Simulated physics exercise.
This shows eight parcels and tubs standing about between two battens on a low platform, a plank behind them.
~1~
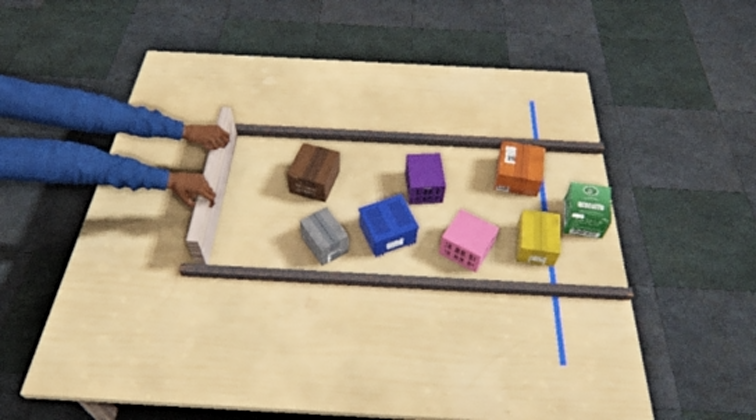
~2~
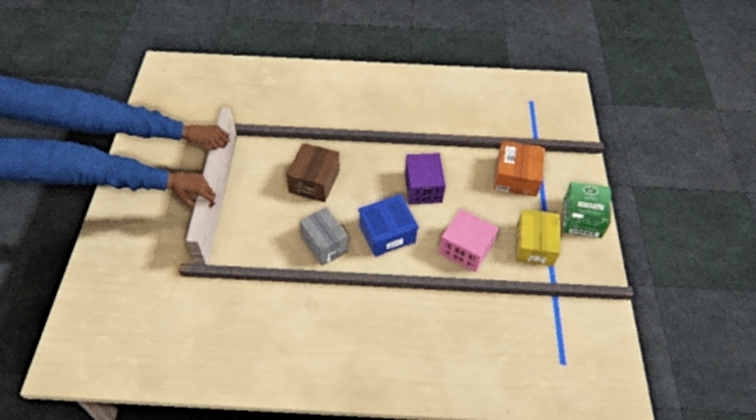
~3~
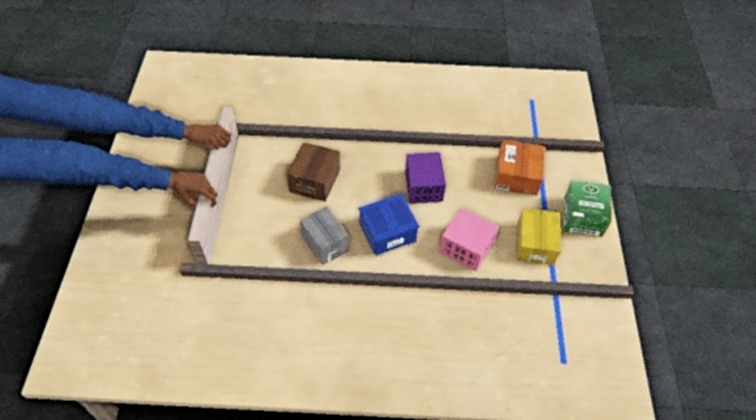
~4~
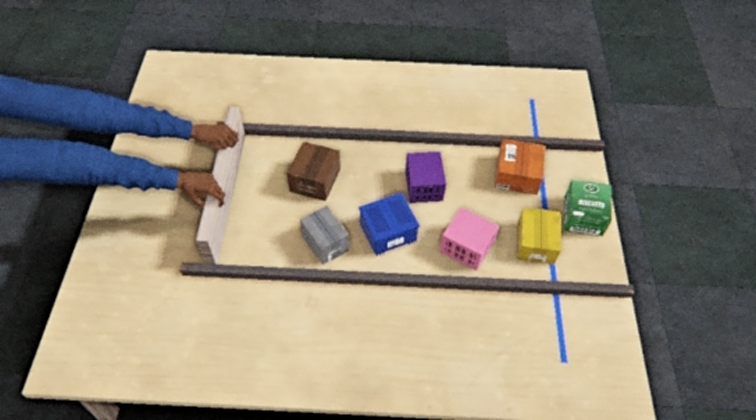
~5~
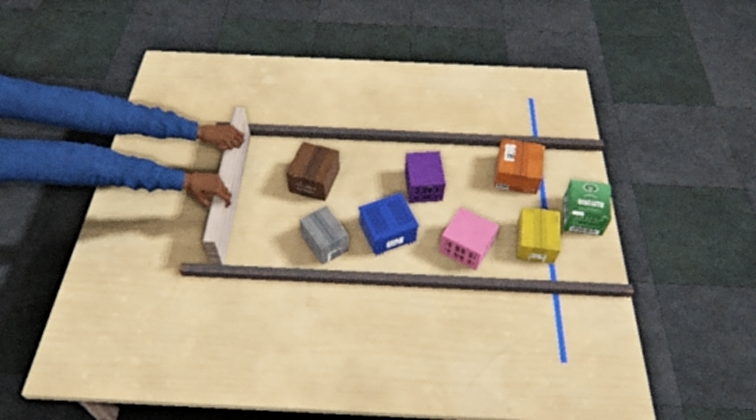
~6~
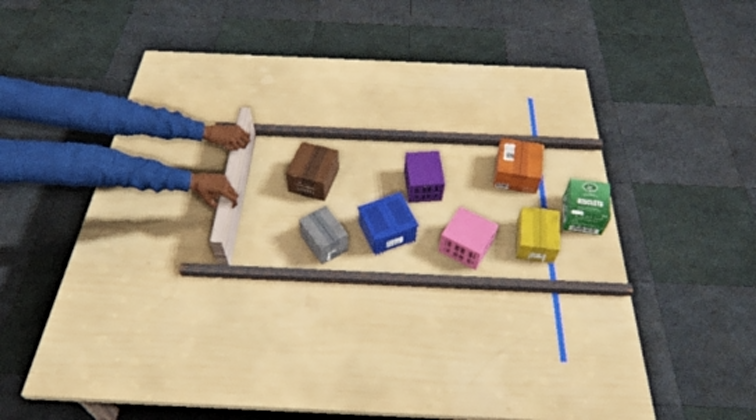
Two blue-sleeved arms reach in from the left over a pale wooden platform on a dark tiled floor, seen from above at a slant. Their hands hold an upright plank behind brown, grey, blue, purple, pink, orange, yellow and green boxes between two dark battens, with blue tape crossing at right. The hands slide the plank slightly rightward, while the boxes and view stay practically still.
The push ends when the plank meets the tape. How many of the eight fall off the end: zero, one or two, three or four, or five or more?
As it turns out, the number that fall off is three or four.
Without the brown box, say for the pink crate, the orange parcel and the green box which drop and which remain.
The pink crate does not fall; the orange parcel holds on; the green box tumbles off.
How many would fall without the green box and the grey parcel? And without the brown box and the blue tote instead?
Fallen: 2, and 2 in the other try.
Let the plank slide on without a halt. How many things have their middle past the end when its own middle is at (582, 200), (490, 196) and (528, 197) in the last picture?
The counts: 5, 0 and 2.
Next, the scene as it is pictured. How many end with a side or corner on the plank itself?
3 of them.
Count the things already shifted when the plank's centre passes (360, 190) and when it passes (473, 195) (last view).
The counts are 3 and 8.
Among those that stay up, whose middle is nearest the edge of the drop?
The purple crate ends nearest.
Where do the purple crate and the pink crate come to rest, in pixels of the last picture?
Near (600, 176) and (608, 261).
A little later, none off yet; green box at rest near (586, 207); yellow parcel at rest near (538, 235); orange parcel at rest near (519, 166).
Next, none off yet; green box at rest near (586, 207); yellow parcel moving near (542, 233); orange parcel shifted a little near (536, 165).
When it is over, the number that fall off is three or four; down, orange parcel, yellow parcel and green box.
